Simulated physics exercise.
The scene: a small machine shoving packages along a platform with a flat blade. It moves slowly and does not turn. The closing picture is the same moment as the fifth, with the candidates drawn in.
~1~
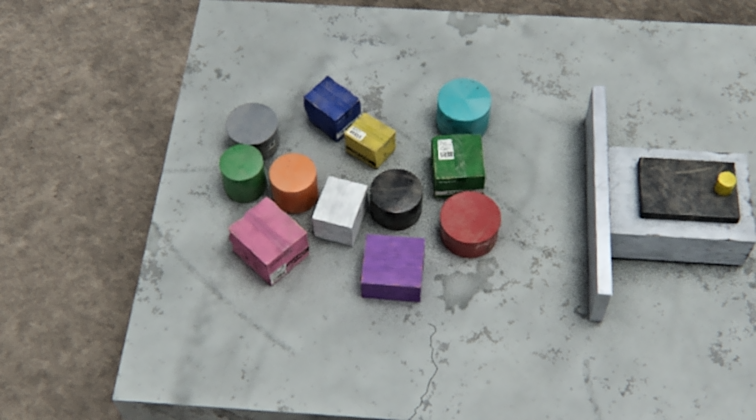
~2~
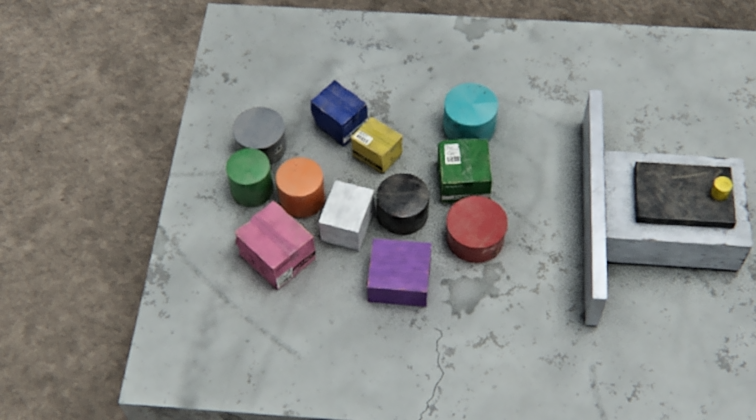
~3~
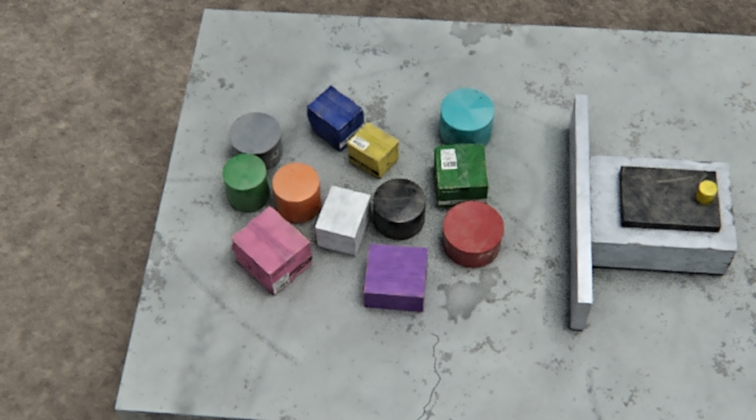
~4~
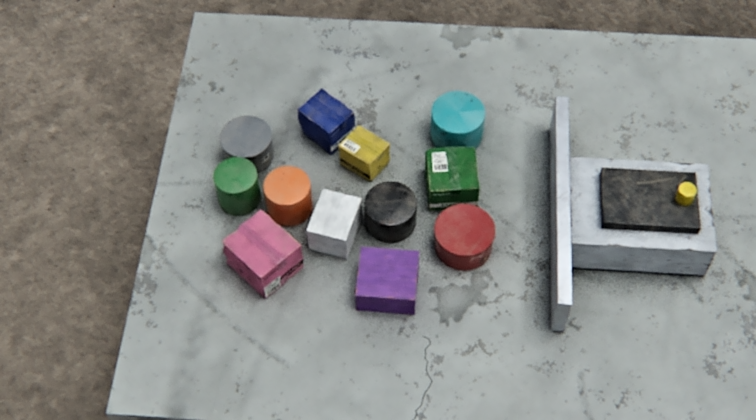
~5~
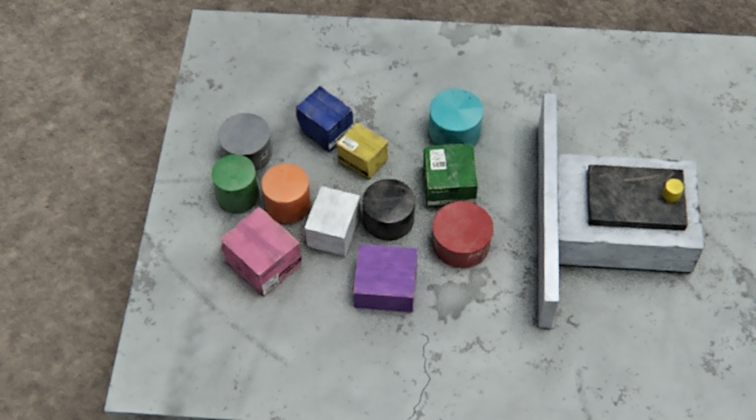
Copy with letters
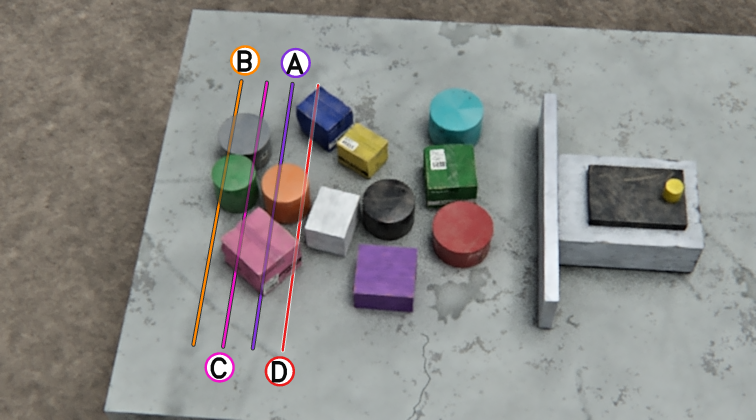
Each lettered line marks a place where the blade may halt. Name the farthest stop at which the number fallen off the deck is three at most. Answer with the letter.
No fourth one falls up to C.
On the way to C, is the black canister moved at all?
Yes.
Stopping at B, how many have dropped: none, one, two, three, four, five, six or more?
Six or more.
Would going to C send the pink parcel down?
No.
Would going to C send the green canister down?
Yes.
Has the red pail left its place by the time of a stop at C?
Yes.
On the marked copy, A at (274, 206); B at (219, 203); C at (247, 205); D at (302, 208).
Following C. Soon after the start, robot (518, 189); green canister (228, 181); orange canister (268, 194).
Later, robot (407, 183); green canister (187, 164); orange canister (203, 197).
In the end, robot (323, 178); green canister over the edge; orange canister over the edge; two fallen.
As for the rest, A is within the limit but short; B drops six; D is within the limit but short.
